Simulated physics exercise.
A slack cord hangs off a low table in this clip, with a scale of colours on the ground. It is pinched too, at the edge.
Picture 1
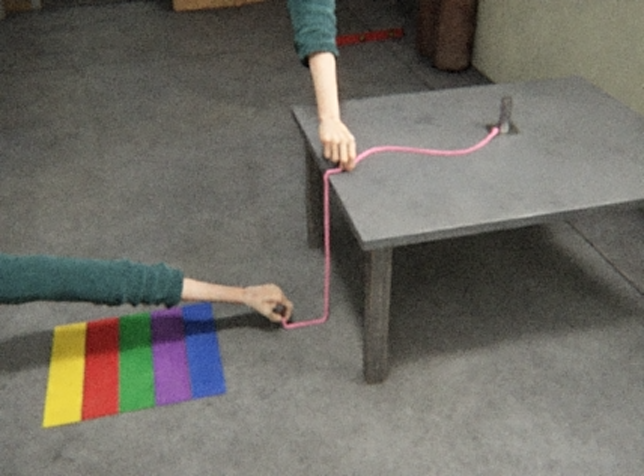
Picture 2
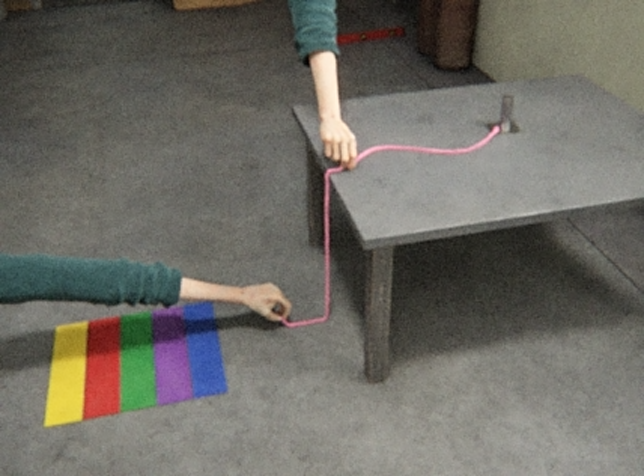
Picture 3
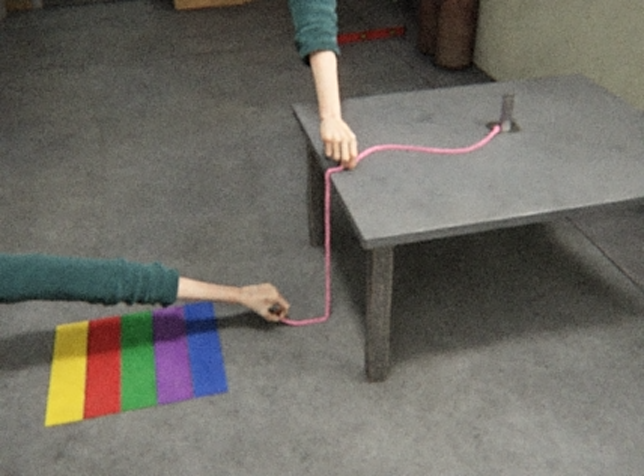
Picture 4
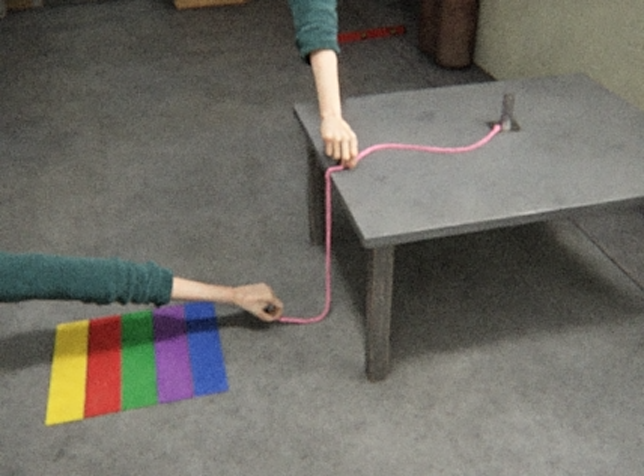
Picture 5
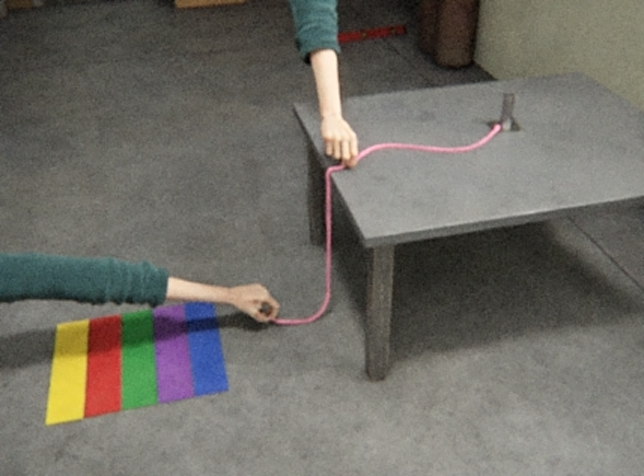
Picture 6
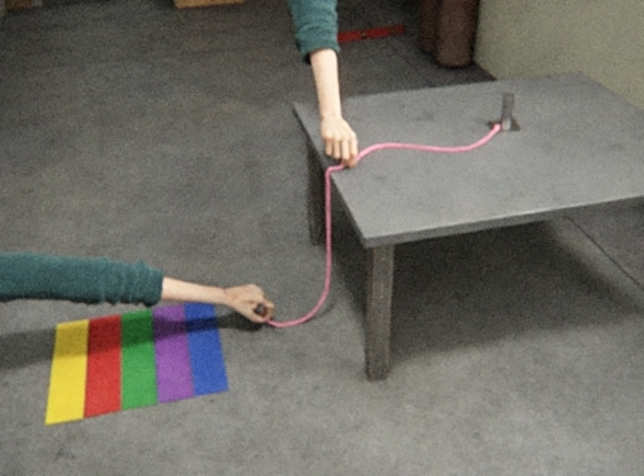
A hand near the floor slowly drew the end of a pink cord a short way left toward a strip of coloured bands, while another hand kept the cord pinched at the table's edge.
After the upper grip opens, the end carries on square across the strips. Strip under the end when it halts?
Green strip.
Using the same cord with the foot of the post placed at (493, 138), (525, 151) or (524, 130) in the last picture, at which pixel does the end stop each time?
Approximate places, in that order: (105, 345), (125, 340), (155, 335).
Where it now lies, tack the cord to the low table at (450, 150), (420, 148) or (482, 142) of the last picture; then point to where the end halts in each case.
Near (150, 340), then (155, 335), then (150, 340).
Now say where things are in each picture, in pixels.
In the first picture, end (283, 318); blue (207, 377); purple (172, 384); green (137, 390); red (100, 397); yellow (63, 404).
In the second picture, end (281, 318); cord through (485, 141) (427, 151) (363, 155) (327, 194) (327, 258) (327, 311).
In the third picture, end (279, 318).
In the fourth picture, end (274, 318); cord through (486, 140) (428, 149) (364, 154) (328, 192) (328, 256) (327, 310).
In the fifth picture, end (269, 318).
In the sixth picture, end (264, 319); cord through (486, 139) (427, 149) (364, 153) (328, 192) (329, 255) (317, 309).
Early on, end near (208, 328); over blue.
Midway, end near (165, 336); over purple.
At the end of the slack, end near (139, 340); over green. The green one.
